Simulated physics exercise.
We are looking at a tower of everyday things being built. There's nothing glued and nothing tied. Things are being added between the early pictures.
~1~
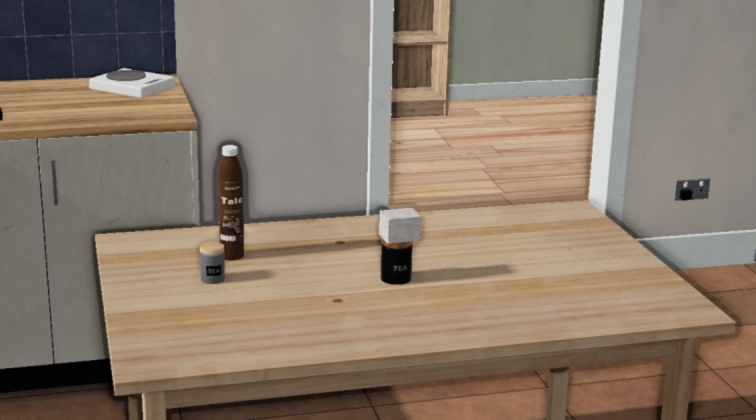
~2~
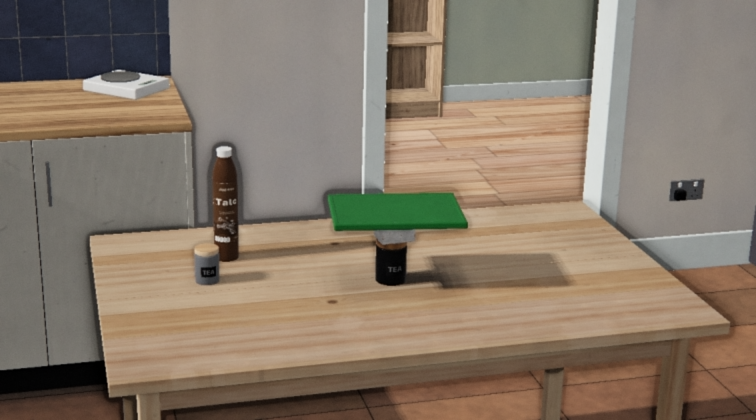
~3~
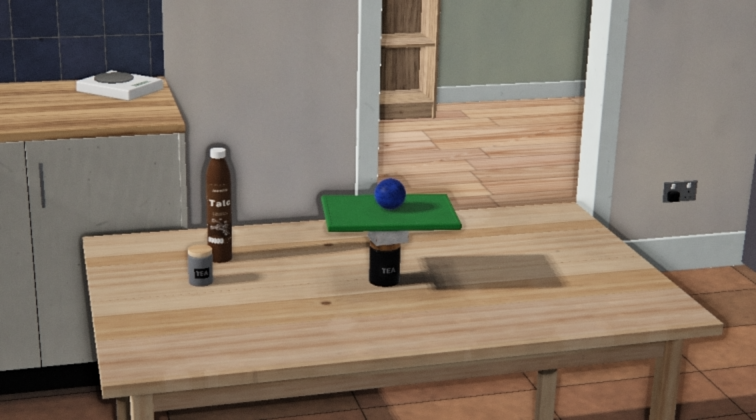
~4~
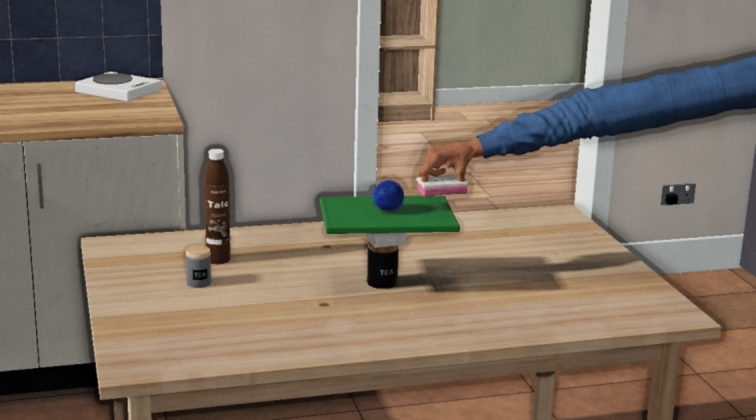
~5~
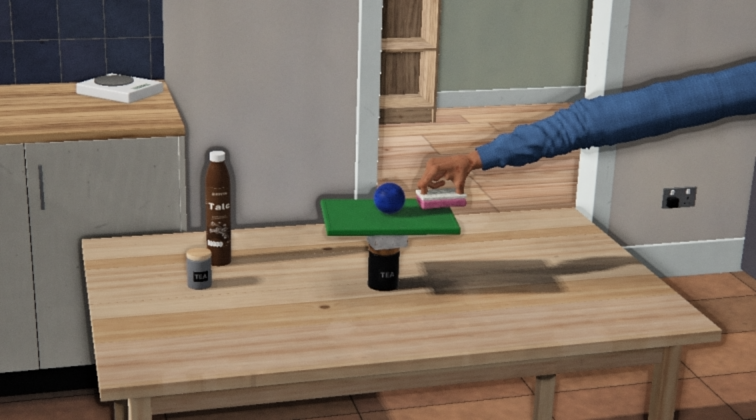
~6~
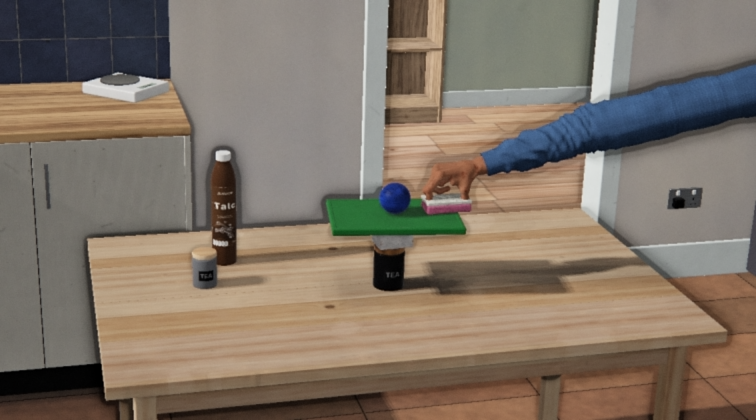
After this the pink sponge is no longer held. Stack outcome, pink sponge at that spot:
Stable.
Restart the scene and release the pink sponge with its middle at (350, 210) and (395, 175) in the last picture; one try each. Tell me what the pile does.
It survives the first time and caves in the second time.
Then, 0.40 s after the last picture, nothing has stirred.
Then, 1.00 s after the last picture, pink sponge resting near (446, 205).
At rest, all 7 in place. Seen from the same camera at the end, pink sponge near (447, 205). The pile keeps its balance.
